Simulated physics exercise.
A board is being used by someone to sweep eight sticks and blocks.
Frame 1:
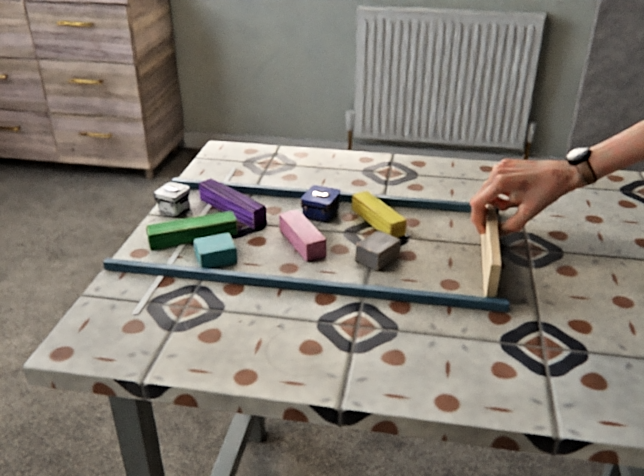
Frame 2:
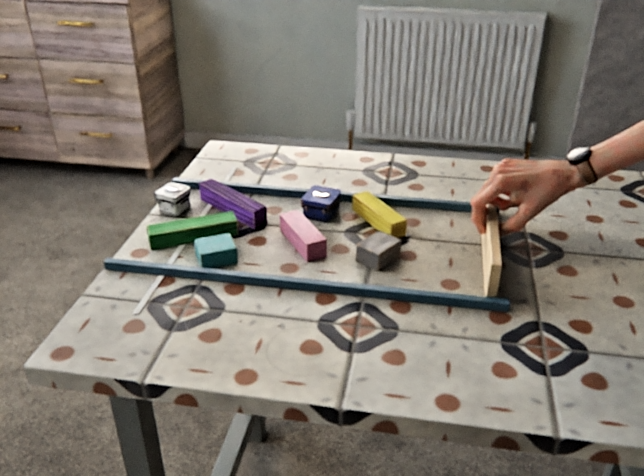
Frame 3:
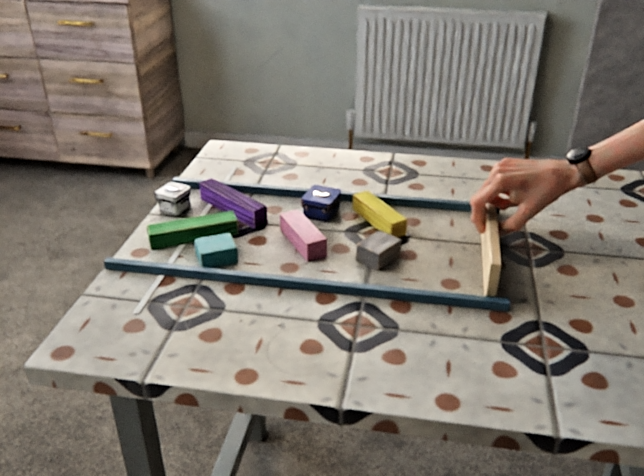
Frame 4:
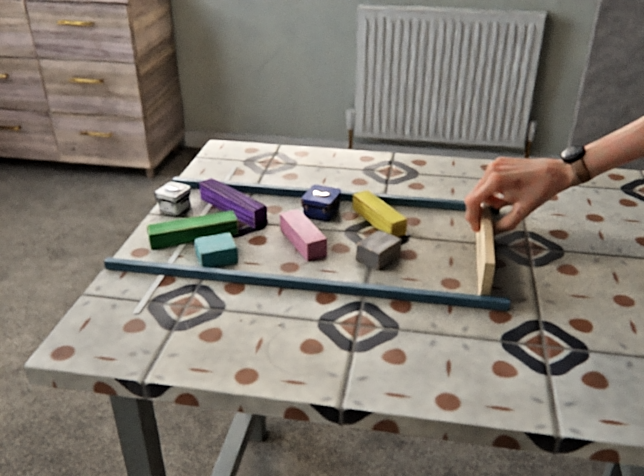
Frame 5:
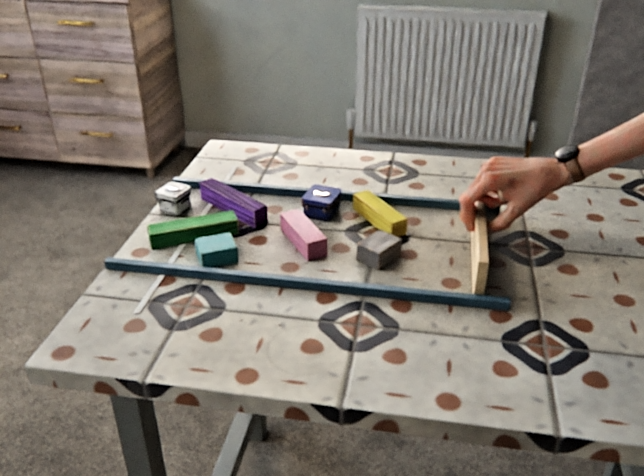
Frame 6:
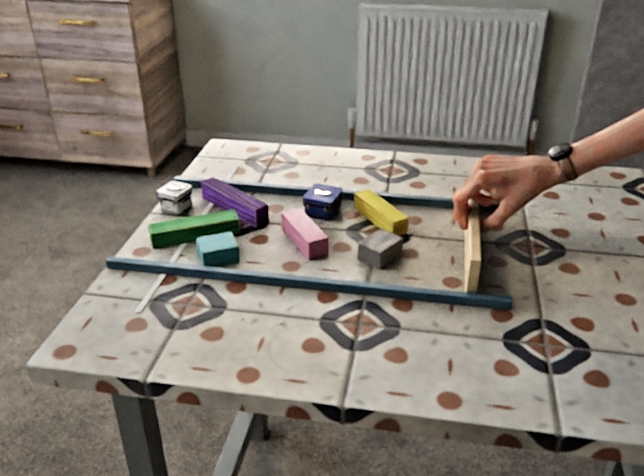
A hand slides an upright board slightly left across the tiled table toward colourful blocks.
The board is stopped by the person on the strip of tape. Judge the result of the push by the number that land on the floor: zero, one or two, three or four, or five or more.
Fallen: Three or four.
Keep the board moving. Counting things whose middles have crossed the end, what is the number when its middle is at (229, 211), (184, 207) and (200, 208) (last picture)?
0; 3; 3.
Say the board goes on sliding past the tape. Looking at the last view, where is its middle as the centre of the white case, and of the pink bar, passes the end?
Roughly at (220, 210) and roughly at (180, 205).
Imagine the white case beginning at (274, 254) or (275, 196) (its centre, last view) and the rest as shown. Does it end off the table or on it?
The white case would stay in place in the first case and drop away in the second.
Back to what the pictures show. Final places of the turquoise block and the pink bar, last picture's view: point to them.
In the last picture the turquoise block sits at (134, 247) while the pink bar sits at (159, 219).
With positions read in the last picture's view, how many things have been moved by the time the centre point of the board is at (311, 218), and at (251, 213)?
First 4, then 8.
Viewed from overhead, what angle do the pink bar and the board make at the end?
About 10° out of line.
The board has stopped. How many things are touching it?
So the total is 2.
A little later, none off yet; white case at rest near (176, 198); green stick at rest near (195, 229); purple stick at rest near (234, 201).
Next, none off yet; white case at rest near (176, 198); green stick moving near (189, 228); purple stick shifted a little near (216, 197).
When it is over, the number that fall off is three or four; down, purple stick, green stick and white case.
